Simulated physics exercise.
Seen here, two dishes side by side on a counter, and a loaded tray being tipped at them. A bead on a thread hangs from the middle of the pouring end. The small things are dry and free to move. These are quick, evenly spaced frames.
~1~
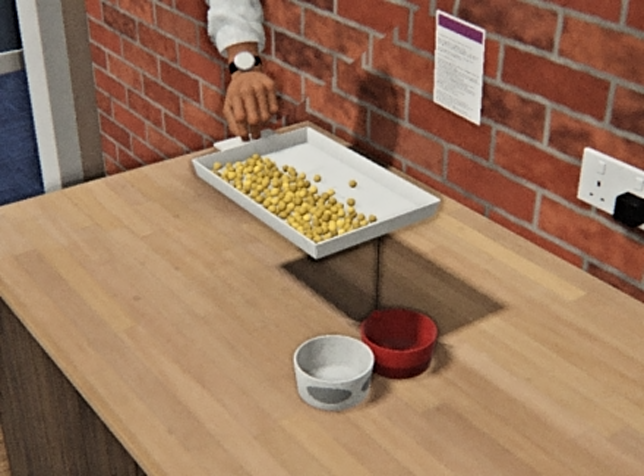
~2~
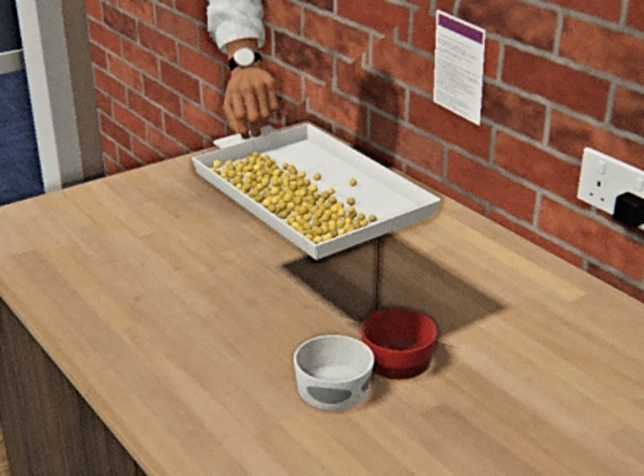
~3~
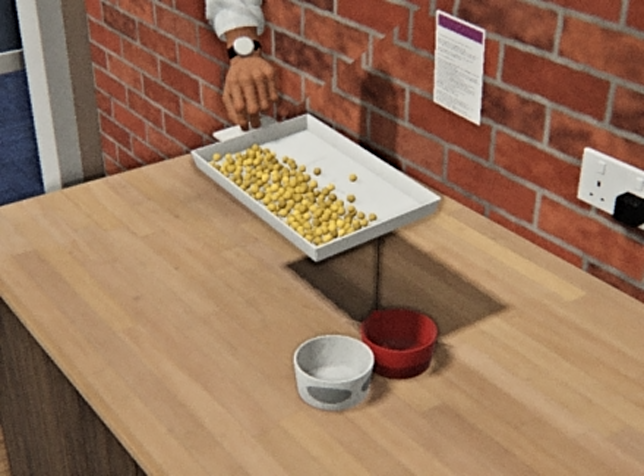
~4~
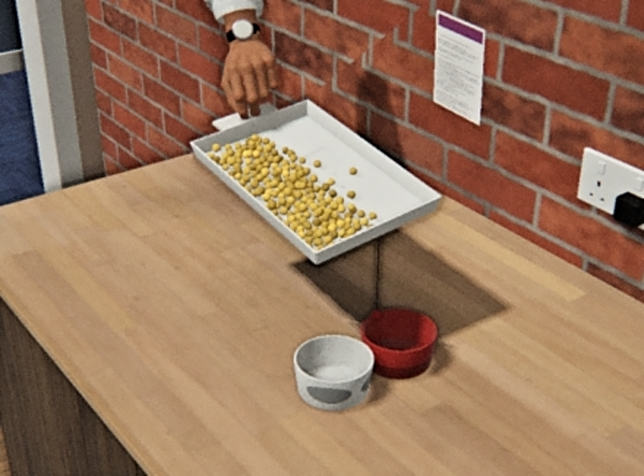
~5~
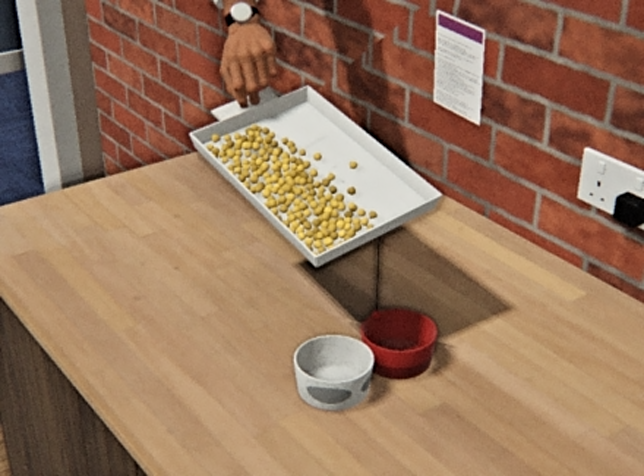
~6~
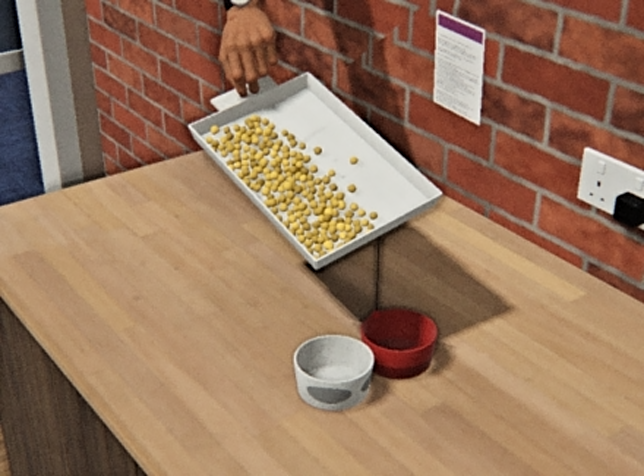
The clip opens on a hand holding a white tray of small yellow balls above a wooden counter, with a white dish and a red dish side by side below. The hand gradually raises the tray's far end, and the pouring edge slants down toward its left corner. Only a few balls shift.
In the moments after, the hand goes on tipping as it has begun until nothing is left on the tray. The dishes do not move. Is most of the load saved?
They take over half between them.
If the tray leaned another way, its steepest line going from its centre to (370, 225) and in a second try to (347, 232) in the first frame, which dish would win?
One: The dish on the right. Two: The left-hand dish.
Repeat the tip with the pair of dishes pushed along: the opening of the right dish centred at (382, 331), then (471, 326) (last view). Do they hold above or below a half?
One: Above a half. Two: Below a half.
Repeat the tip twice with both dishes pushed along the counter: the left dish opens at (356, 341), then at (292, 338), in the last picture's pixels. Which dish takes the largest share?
One: The left one. Two: The left-hand dish.
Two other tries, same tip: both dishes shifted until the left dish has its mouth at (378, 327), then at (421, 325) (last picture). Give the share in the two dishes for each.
About 0 and 0 per cent.
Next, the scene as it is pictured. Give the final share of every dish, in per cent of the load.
Left dish near 90 in a hundred; right dish near 0.
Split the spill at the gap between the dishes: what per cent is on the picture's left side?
About 90 per cent.
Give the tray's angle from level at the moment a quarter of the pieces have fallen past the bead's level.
Near 100 degrees.
Shortly afterwards, tray tipped steeply; all but a few on the tray; only a few in the air.
Next, tray tipped right over; near half on the tray; near a quarter in the left dish; only a few outside both; near a quarter in the air.
Some moments later, tray tipped past a quarter turn; the bulk in the left dish; a little outside both.
In the end, tray tipped past a quarter turn; the bulk in the left dish; none at all in the right dish; a little outside both.
